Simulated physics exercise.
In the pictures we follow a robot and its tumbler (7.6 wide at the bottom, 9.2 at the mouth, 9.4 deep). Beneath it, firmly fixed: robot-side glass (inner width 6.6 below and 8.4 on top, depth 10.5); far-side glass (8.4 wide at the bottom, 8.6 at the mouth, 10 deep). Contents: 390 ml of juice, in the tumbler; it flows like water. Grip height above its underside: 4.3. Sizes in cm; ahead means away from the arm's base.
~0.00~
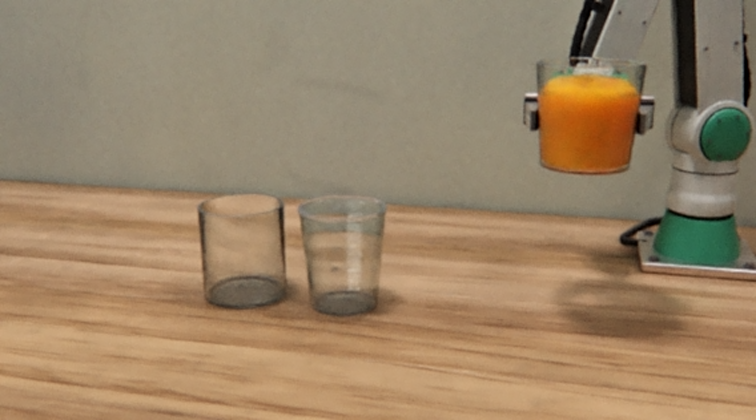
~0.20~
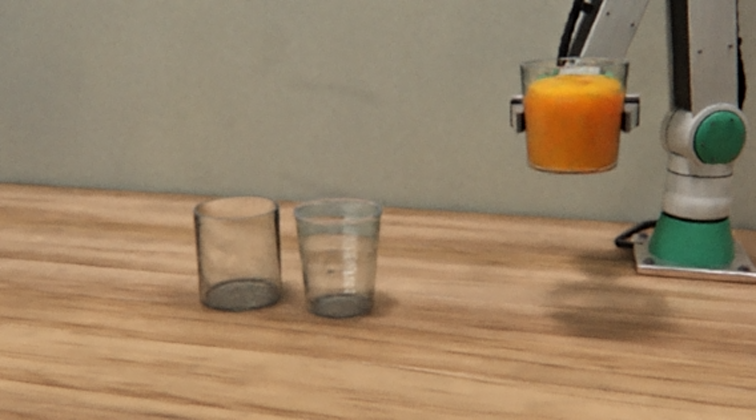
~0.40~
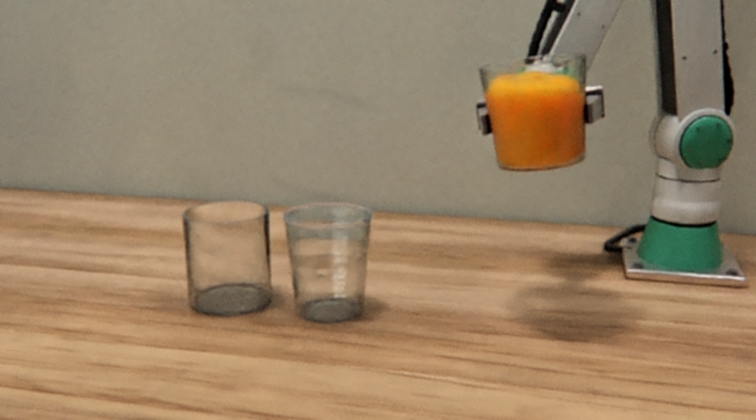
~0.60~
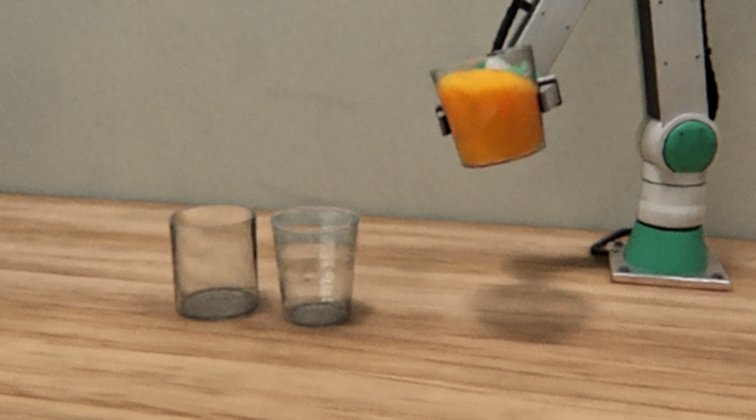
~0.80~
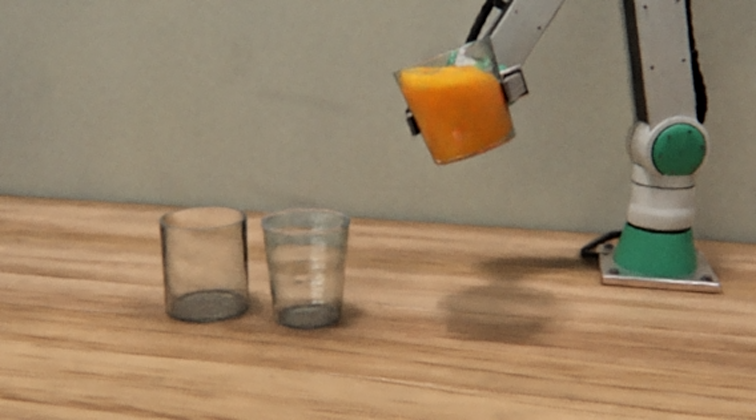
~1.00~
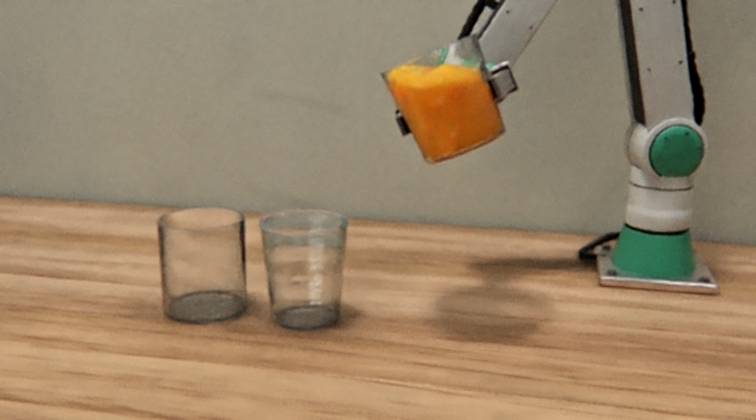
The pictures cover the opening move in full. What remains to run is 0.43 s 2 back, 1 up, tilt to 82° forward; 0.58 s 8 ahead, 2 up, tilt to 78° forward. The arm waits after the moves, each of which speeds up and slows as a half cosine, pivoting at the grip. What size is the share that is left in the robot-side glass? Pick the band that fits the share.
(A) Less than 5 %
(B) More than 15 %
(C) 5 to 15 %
Option B: More than 15 %.
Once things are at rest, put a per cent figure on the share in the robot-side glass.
The figure is roughly 50 per cent.
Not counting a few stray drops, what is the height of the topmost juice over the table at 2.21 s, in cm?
It gets up to close to 23 centimetres, I'd say.
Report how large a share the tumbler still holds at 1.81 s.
25 %.
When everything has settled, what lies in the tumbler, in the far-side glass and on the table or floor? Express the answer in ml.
Around 30 ml in the first, 0 ml in the second and 160 ml in the third.
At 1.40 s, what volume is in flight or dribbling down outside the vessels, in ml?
Reading: Near 80 ml.
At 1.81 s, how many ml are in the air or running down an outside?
About 40 ml.
After 1.40 s, tilted 81° forward, liquid up to 26 above the table; 290 ml in the tumbler, 15 ml in the robot-side glass, 5 ml on the table or floor, 85 ml in the air or running down outside.
After 1.81 s, tilted 79° forward, liquid up to 37 above the table; 150 ml in the robot-side glass, 105 ml in the tumbler, 95 ml on the table or floor, 40 ml in the air or running down outside.
After 2.21 s, tilted 78° forward, liquid up to 31 above the table; 180 ml in the robot-side glass, 150 ml on the table or floor, 45 ml in the tumbler, 15 ml in the air or running down outside.
After 3.01 s, tilted 78° forward, liquid up to 23 above the table; 200 ml in the robot-side glass, 155 ml on the table or floor, 35 ml in the tumbler.
In the end, 200 ml in the robot-side glass, 155 ml on the table or floor, 30 ml in the tumbler. That is 52 % in the robot-side glass.
